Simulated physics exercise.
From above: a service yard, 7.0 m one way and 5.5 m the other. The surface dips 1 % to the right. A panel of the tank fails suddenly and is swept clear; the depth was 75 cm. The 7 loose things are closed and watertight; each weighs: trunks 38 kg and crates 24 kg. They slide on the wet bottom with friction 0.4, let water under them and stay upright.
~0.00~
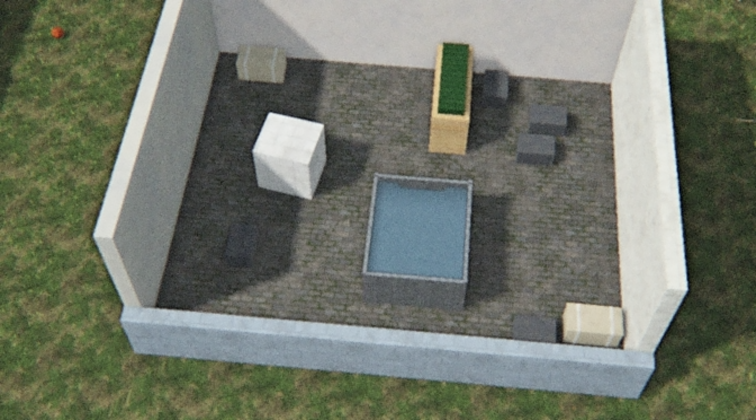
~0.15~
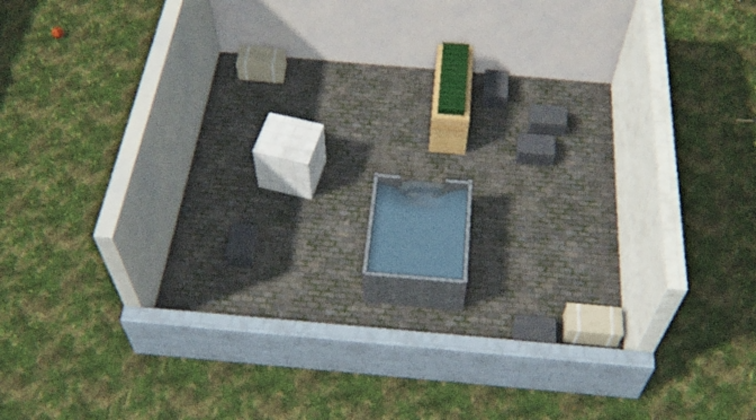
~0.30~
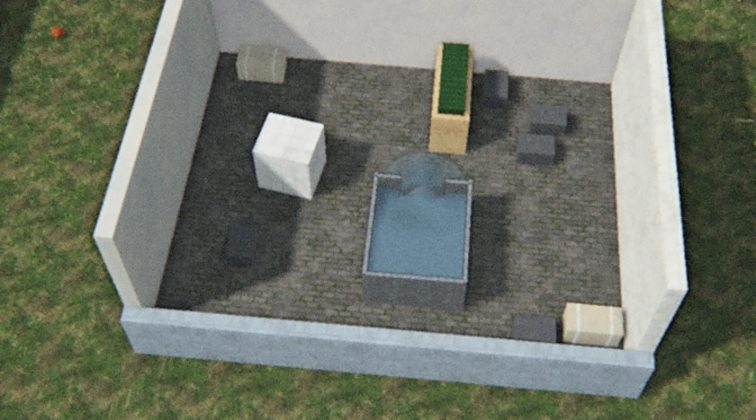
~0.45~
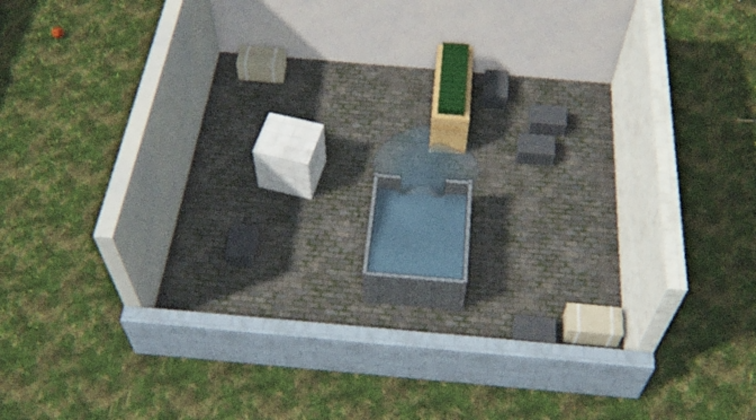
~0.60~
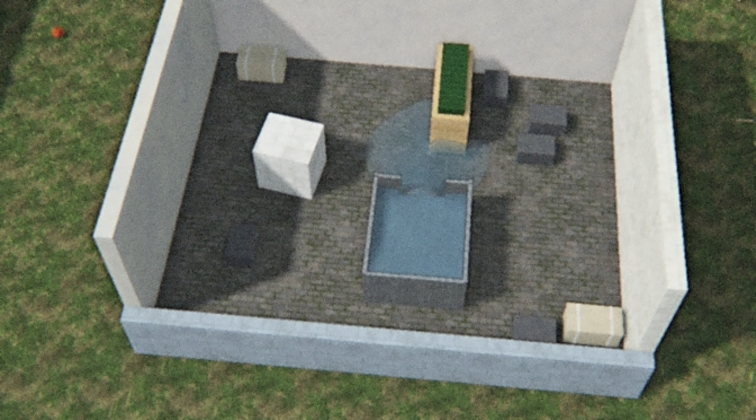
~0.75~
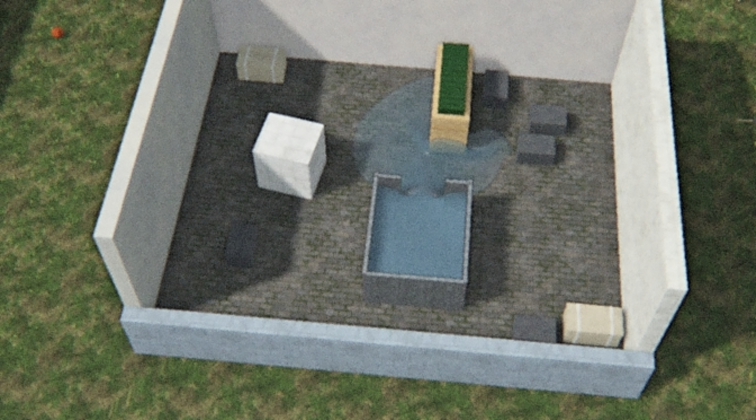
In a walled, paved yard seen from above, a square tank stands full of water among a white block, a planter and scattered boxes. A gap opens in its far side and water pours out, fanning across the paving and around the planter, while the surrounding objects stay put.
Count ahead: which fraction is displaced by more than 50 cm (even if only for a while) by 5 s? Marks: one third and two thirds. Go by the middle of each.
That comes to from one to two thirds.
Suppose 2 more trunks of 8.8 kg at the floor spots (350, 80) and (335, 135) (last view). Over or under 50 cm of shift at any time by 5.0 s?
In turn: Past it, over.
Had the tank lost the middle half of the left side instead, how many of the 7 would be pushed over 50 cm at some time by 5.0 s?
Then 2.
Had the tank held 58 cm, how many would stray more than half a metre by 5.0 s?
Then 1.
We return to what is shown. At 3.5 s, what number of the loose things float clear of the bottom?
I count 1.
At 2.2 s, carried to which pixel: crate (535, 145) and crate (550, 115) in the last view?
Near (598, 149) and (568, 97).
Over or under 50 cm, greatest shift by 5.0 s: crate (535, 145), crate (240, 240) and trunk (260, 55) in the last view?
In turn: Past it, less, past it.
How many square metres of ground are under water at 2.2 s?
About 17 m2.
After 1.1 s 0 of 7 are over 50 cm from their spots; 0 afloat.
After 2.2 s 2 of 7 are over 50 cm from their spots; 0 afloat.
After 3.5 s 3 of 7 are over 50 cm from their spots; 1 afloat.
After 5.0 s 3 of 7 are over 50 cm from their spots, and 3 have been at some point; 2 afloat.
